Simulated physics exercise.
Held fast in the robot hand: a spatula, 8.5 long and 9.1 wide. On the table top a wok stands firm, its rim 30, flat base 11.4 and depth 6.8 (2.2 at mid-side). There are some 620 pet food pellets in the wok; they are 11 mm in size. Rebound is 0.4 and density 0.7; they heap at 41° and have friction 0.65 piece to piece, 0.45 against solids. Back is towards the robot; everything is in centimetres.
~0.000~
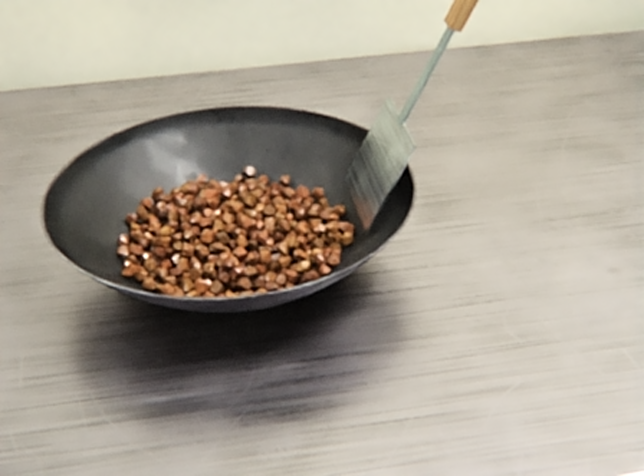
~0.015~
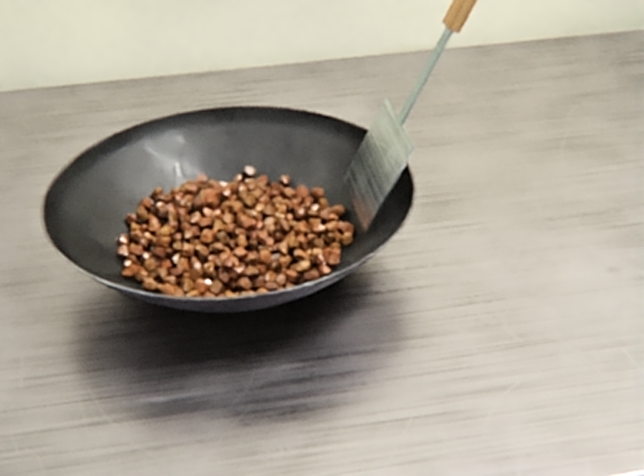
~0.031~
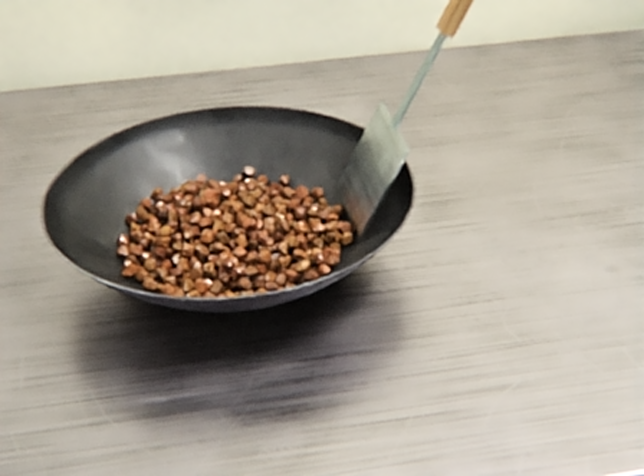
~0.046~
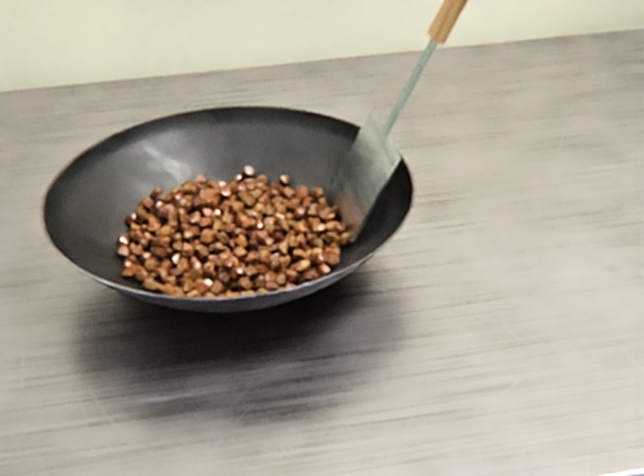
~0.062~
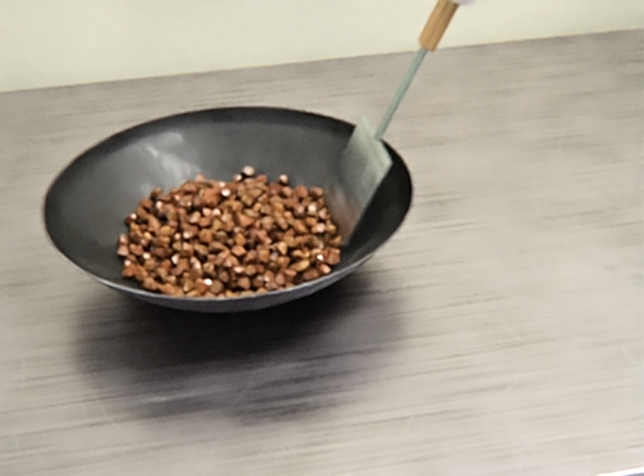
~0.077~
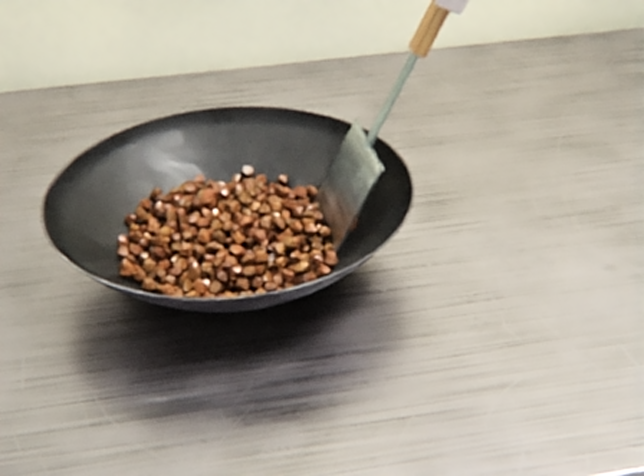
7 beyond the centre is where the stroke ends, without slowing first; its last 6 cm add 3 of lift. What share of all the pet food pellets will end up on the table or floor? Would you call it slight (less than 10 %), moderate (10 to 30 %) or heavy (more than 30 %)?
I would call it slight, less than 10 %.
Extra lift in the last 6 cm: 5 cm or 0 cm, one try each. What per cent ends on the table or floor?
Close to 0 and 5 percent respectively.
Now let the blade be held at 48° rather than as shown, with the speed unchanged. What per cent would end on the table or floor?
I'd put it at about 0 per cent.
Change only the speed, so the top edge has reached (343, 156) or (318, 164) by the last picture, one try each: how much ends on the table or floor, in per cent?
Estimates: Near 20 %, near 30 %.
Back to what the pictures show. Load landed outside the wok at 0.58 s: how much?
My estimate is roughly 0 %.
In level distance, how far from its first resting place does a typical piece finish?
6 cm.
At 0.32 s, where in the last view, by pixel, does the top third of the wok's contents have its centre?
About pixel (124, 221).
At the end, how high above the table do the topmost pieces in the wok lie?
8.5 cm.
By 0.20 s, sloping 63°, highest piece 8 above the table; 617 in the wok.
By 0.32 s, sloping 63°, highest piece 13 above the table; 616 in the wok, 1 on the blade or in flight.
By 0.58 s, sloping 63°, highest piece 8 above the table; 604 in the wok, 12 on the table or floor, 1 on the blade or in flight.
By 1.63 s, sloping 63°, highest piece 8 above the table; 604 in the wok, 13 on the table or floor.
Final count, 604 in the wok, 13 on the table or floor. That is 2 % on the table or floor.
